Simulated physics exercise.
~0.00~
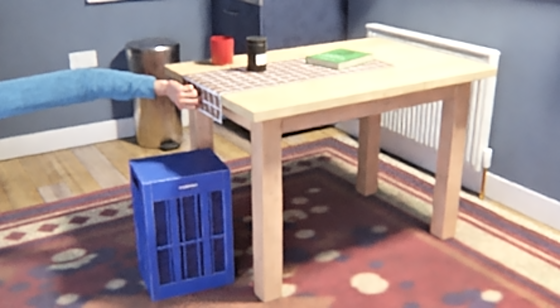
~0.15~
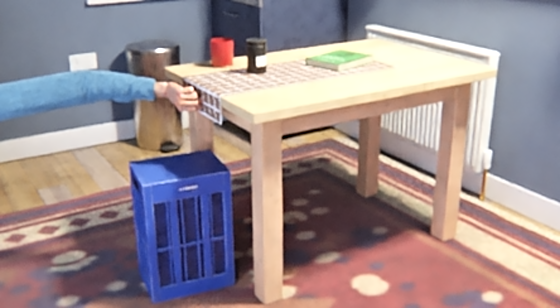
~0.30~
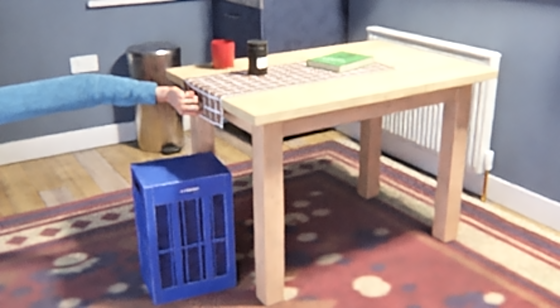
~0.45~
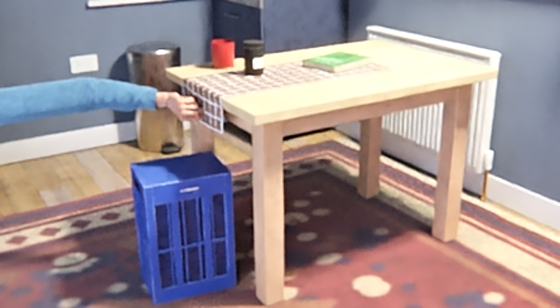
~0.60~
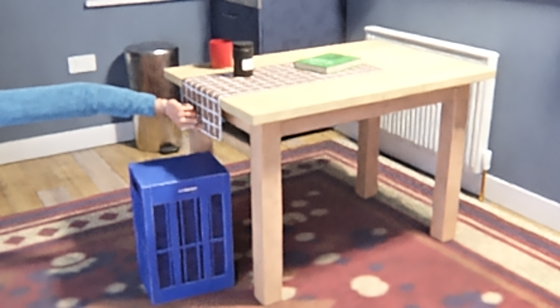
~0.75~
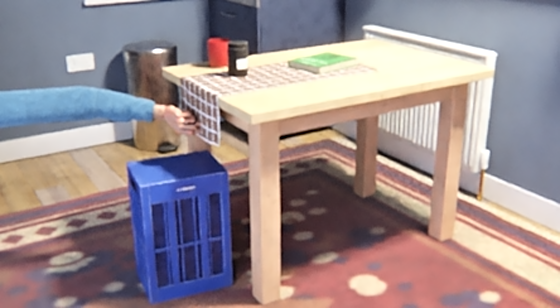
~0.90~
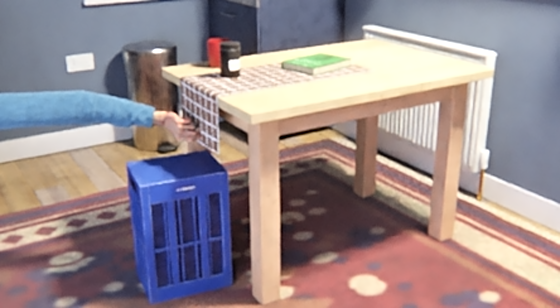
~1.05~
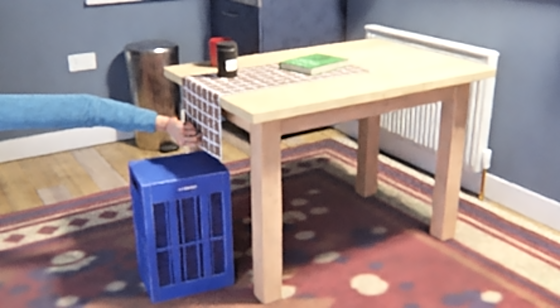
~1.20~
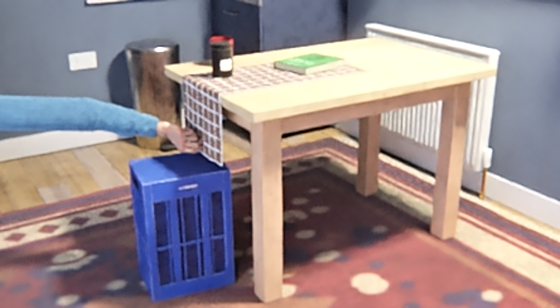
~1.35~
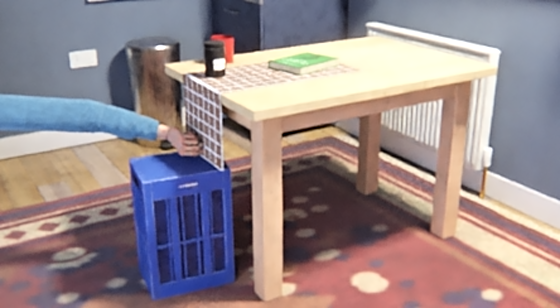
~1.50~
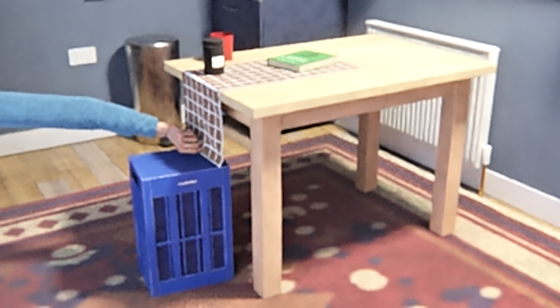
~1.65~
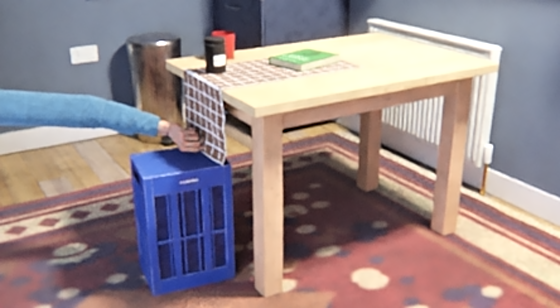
A brown checked tea towel hangs over the left end of a pale wooden table, gripped by a hand in a blue sleeve reaching in from the left. The slightly swaying view takes in a blue-walled room, with a blue crate on a patterned red rug below the hand. A black jar and a green book rest on the cloth, and a red mug stands near the jar. The hand slowly draws the towel down and left, carrying the jar and book along, the jar passing in front of the mug. Finally the hem reaches the crate and the pulling stops, with jar, mug and book still on the table.
